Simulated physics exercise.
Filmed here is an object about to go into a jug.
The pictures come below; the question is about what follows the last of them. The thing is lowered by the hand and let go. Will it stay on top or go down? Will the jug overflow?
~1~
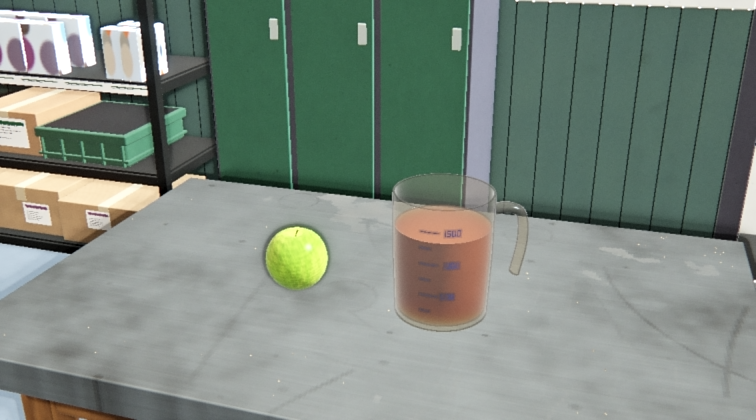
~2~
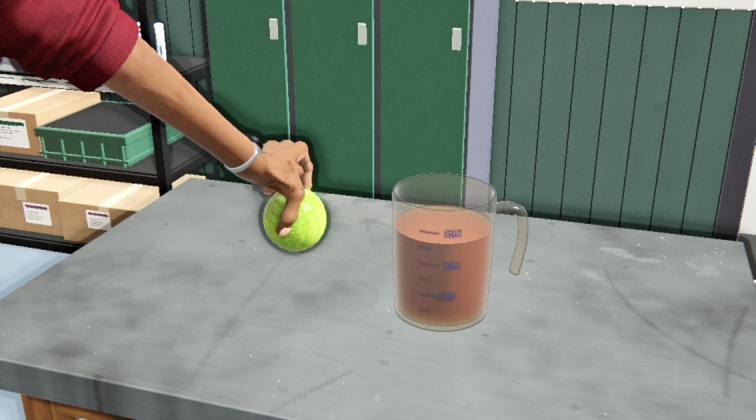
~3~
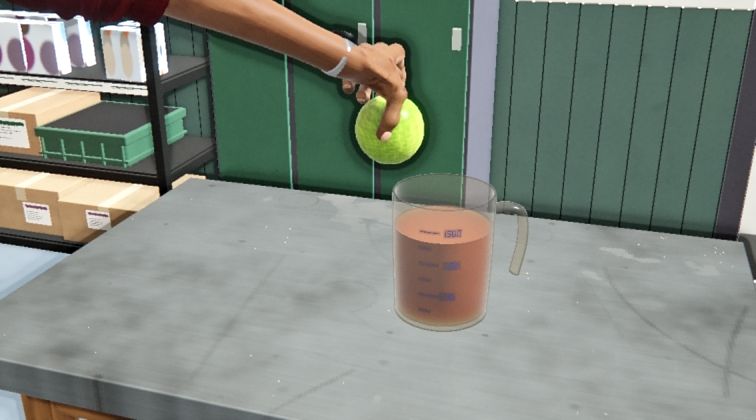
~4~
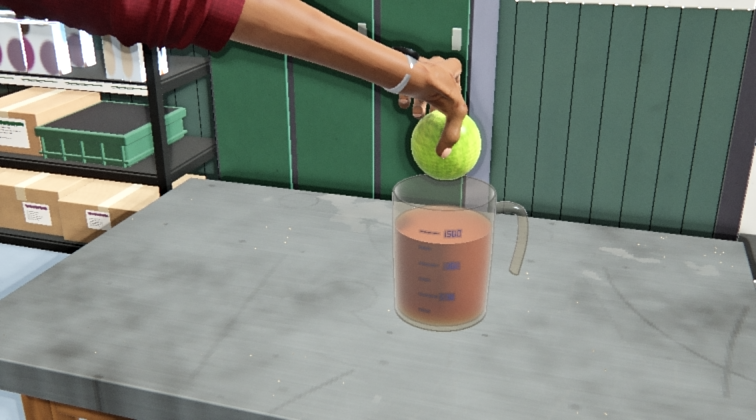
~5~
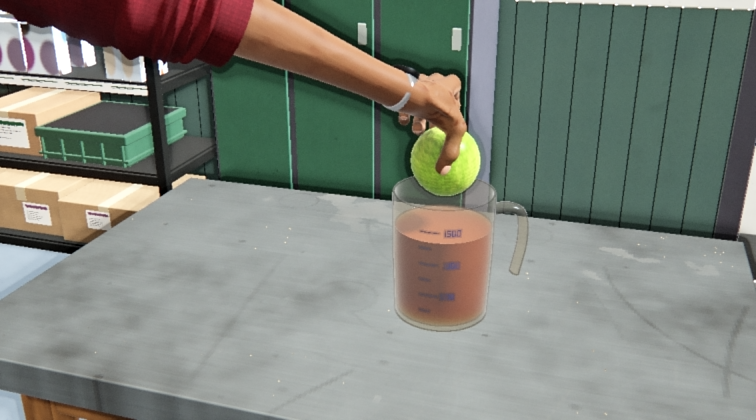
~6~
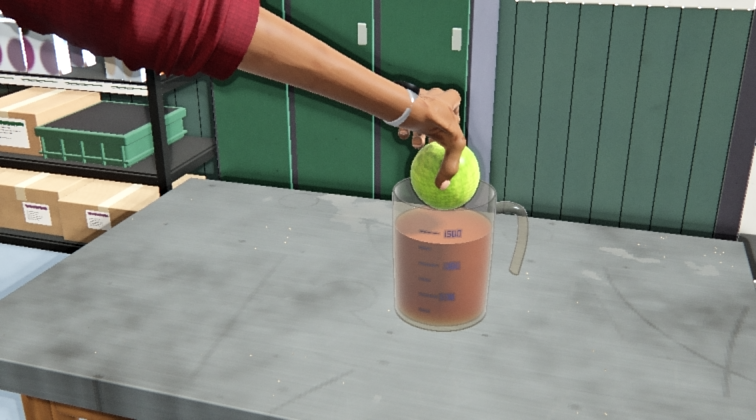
Outcome: Iced tea: I expect it will stay afloat. Jug: I expect it will hold everything.
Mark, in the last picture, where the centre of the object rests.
My best guess is around (443, 222).
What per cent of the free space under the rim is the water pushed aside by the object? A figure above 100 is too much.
It works out at around 50 per cent.
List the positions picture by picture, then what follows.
The apple lies on the top at (297, 258); jug (442, 248) about three quarters full, in the first picture.
A hand picks up the apple at (295, 219); jug about three quarters full, surface at (443, 224), in the second picture.
The apple is carried over at (390, 129); jug (442, 248) about three quarters full, in the third picture.
The apple is above the jug at (446, 145); jug about three quarters full, surface at (443, 224), in the fourth picture.
The apple comes down at (445, 161); jug (442, 248) about three quarters full, in the fifth picture.
The apple is just over the surface at (445, 175); jug about three quarters full, surface at (443, 224), in the sixth picture.
A moment on, the apple enters the iced tea; the jug is about three quarters full.
Further on, the apple comes up again; the jug is nearly full.
When it is over, the apple is afloat; the jug is nearly full; none went over.
